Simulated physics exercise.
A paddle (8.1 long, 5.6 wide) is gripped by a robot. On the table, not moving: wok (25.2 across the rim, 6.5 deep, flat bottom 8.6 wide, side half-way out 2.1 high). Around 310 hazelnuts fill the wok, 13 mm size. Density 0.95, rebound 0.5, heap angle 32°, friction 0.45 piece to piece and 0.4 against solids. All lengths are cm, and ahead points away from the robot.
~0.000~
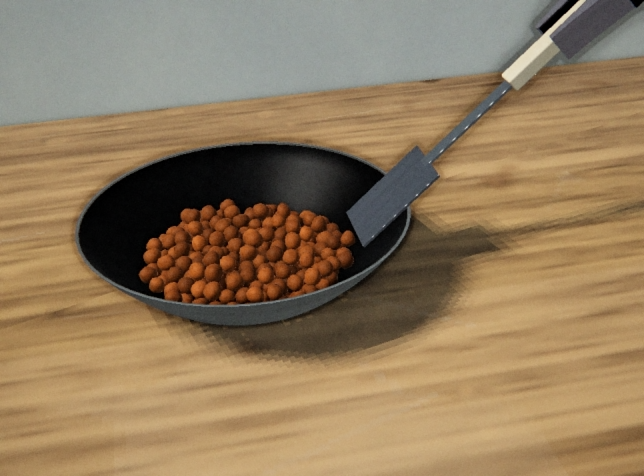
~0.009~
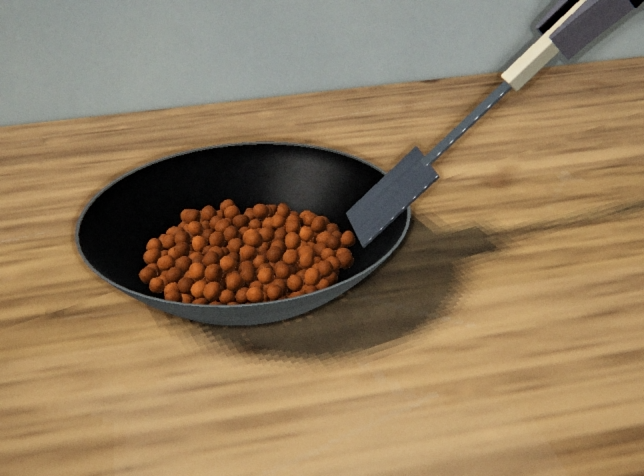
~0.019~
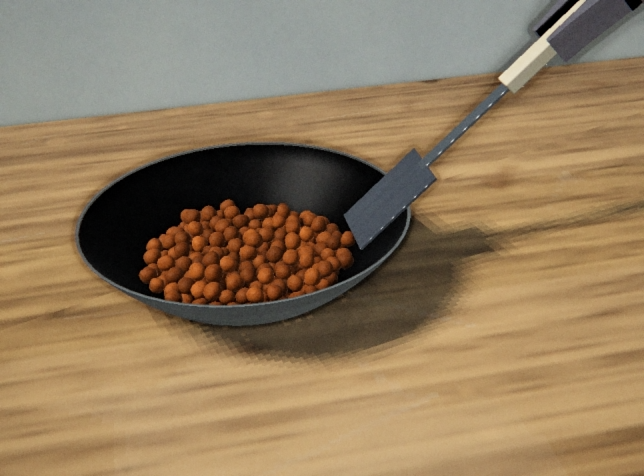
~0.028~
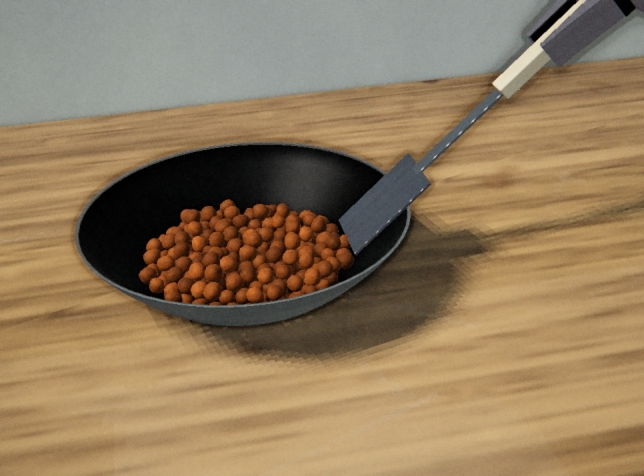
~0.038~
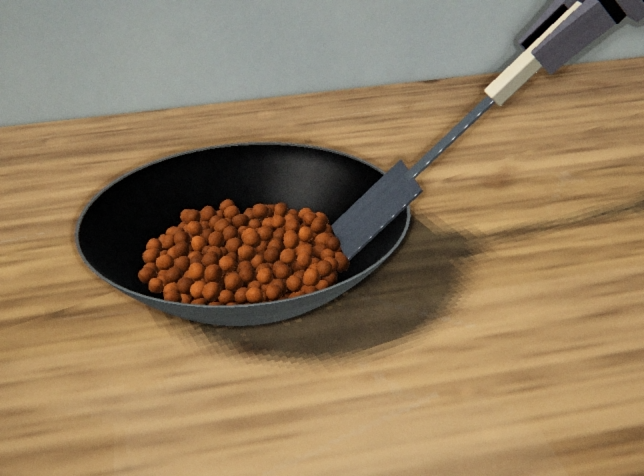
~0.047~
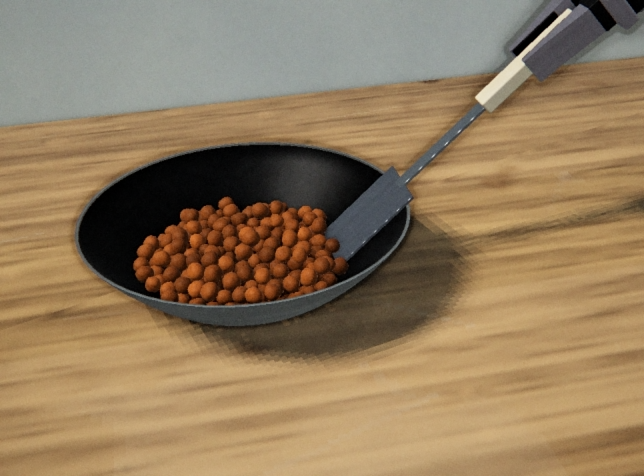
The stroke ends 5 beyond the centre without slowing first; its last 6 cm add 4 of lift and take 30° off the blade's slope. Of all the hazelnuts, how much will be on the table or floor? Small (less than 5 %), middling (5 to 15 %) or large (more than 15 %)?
Answer: Small; less than 5 % of the hazelnuts finish on the table or floor.
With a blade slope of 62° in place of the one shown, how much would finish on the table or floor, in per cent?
In that case some 0 per cent.
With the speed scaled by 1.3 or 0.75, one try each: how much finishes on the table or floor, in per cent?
About 5 and 0 per cent.
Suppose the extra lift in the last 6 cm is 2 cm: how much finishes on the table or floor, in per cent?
About 0 per cent.
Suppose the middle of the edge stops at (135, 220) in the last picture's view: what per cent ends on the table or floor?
About 15 per cent.
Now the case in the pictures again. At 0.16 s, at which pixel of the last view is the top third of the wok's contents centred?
At about (171, 242).
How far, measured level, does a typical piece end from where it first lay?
About 4 cm.
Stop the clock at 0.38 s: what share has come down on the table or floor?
About 0 per cent.
By 0.10 s, sloping 42°, highest piece 7 above the table; 306 in the wok.
By 0.16 s, sloping 30°, highest piece 7 above the table; 306 in the wok.
By 0.38 s, sloping 12°, highest piece 8 above the table; 303 in the wok, 2 on the table or floor, 1 on the blade or in flight.
By 1.43 s, sloping 12°, highest piece 7 above the table; 302 in the wok, 4 on the table or floor.
Final count, 302 in the wok, 4 on the table or floor. That is 1 % on the table or floor.
